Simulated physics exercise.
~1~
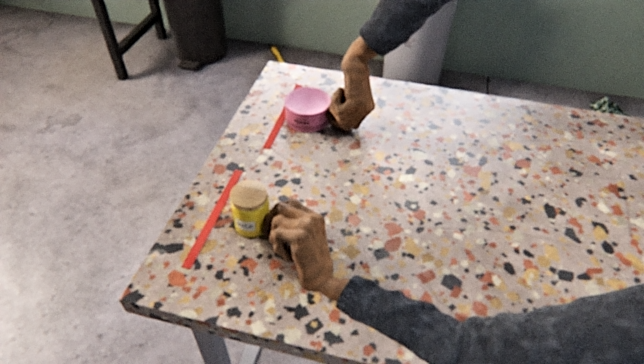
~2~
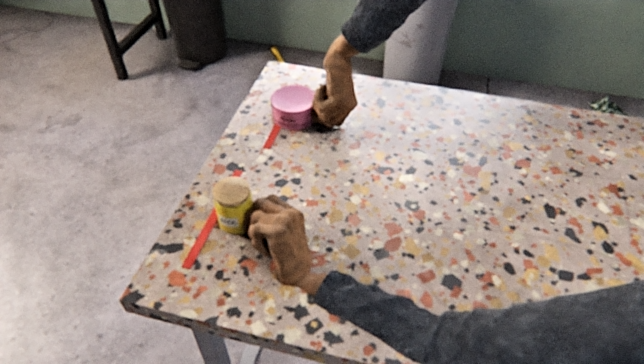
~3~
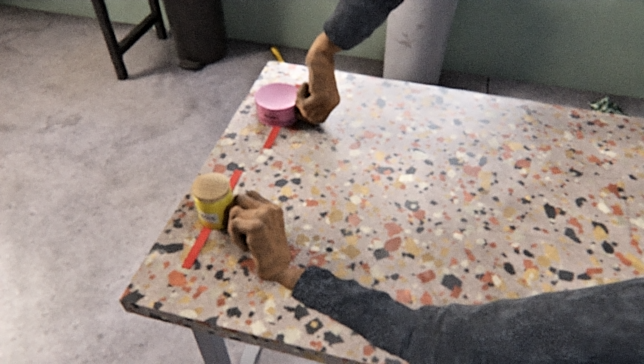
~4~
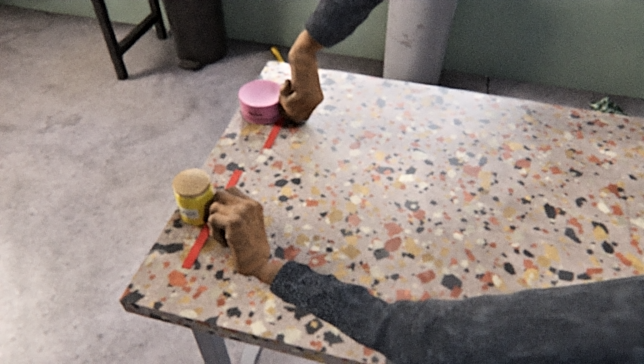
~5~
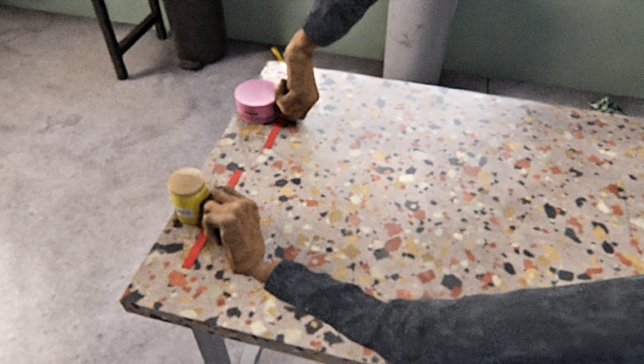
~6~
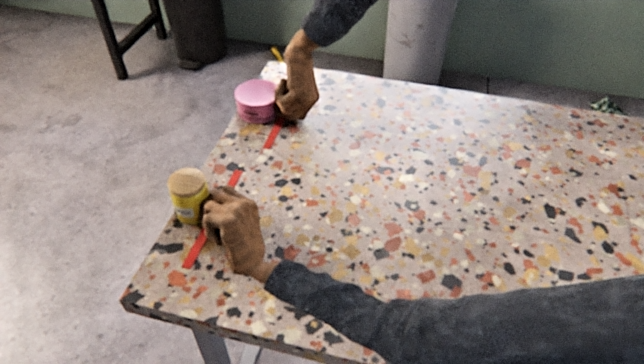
Two hands pushed a yellow jar and a pink tub left across a speckled table, moving them past strips of red tape towards the edge, then stopped with both containers still upright on the tabletop.
